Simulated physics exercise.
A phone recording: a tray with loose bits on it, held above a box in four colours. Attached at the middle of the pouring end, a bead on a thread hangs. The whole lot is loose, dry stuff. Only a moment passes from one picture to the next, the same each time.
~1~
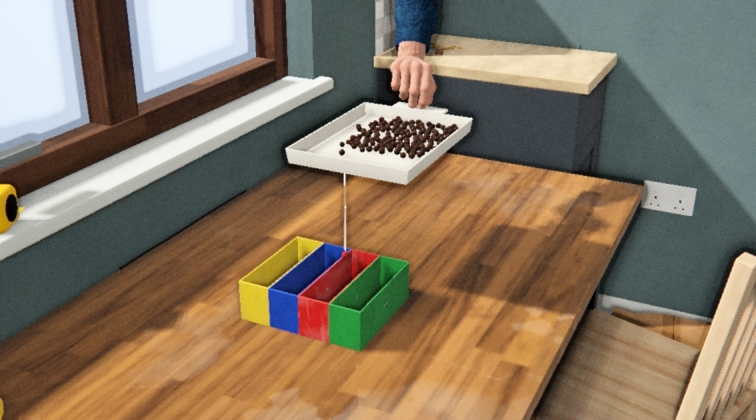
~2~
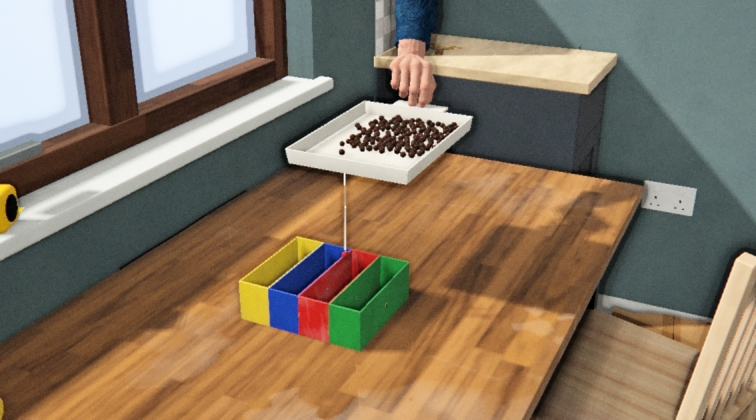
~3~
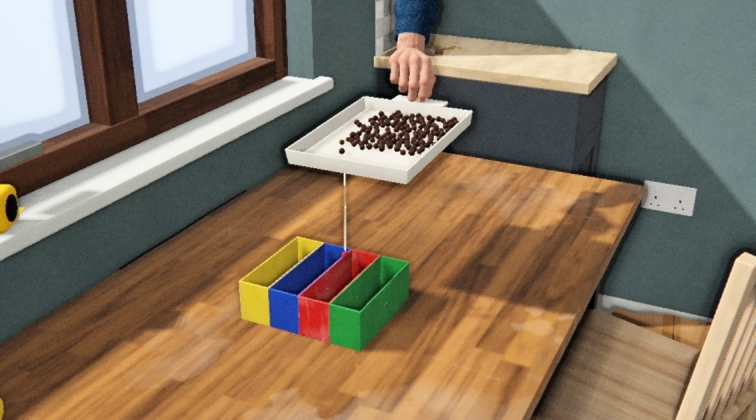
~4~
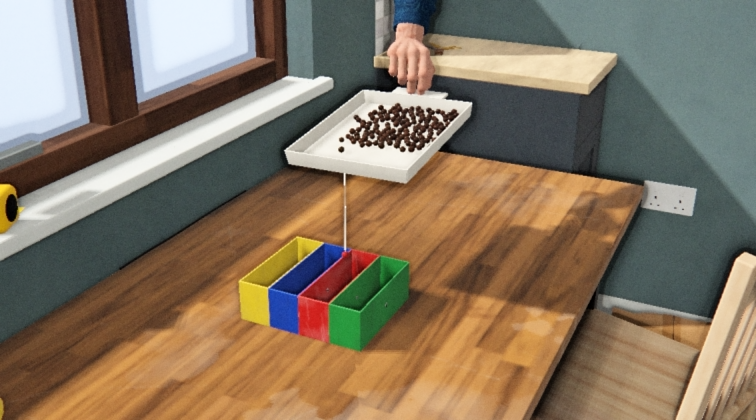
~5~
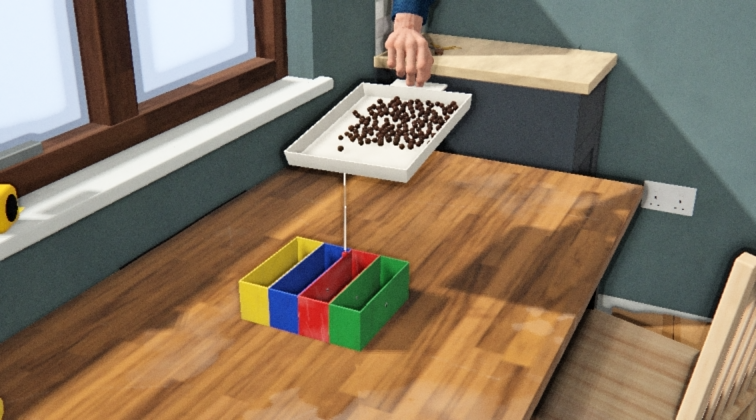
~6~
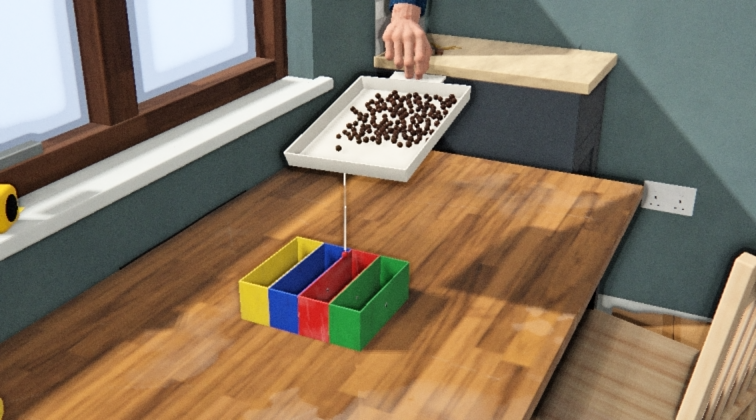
A hand in a blue sleeve holds a white tray of small dark brown balls above a wooden table, seen from a raised, fixed viewpoint in a room with a window at left. Below the tray, a thin thread hangs over an open box with yellow, blue, red and green compartments from left to right. The tray starts still, then its far side rises slowly, tilting slightly toward the near left corner.
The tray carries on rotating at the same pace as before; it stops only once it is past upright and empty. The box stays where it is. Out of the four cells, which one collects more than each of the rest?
The yellow cell collects the most.
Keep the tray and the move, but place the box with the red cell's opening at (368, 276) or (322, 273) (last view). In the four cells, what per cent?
About 50 and 90 per cent.
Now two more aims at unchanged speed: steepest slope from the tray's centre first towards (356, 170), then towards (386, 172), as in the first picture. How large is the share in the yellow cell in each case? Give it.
In turn 0 and 0 in a hundred.
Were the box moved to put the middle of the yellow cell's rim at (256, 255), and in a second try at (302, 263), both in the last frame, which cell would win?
Try 1 - the blue one; try 2 - yellow.
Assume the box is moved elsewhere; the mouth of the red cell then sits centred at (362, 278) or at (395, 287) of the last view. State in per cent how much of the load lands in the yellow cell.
Respectively 30 percent and 20 percent.
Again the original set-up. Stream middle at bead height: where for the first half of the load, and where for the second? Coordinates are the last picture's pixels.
Points: About (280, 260), then about (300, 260).
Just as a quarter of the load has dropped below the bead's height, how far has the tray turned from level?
At roughly 95°.
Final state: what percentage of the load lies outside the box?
I'd say roughly 10 per cent of the load.
Soon after the last picture, tray tipped steeply; nearly all on the tray; a stray few in the green cell; a stray few in the blue cell; a stray few falling or outside the box.
A little later, tray tipped right over; most on the tray; a stray few in the yellow cell; a stray few in the green cell; a stray few in the blue cell; a small part falling or outside the box.
Later still, tray tipped past a quarter turn; about half in the yellow cell; about a quarter in the blue cell; a small part in the red cell; a small part in the green cell; a small part falling or outside the box.
At rest, tray tipped past a quarter turn; about half in the yellow cell; about a quarter in the blue cell; a small part in the red cell; a small part in the green cell; a small part outside the box.
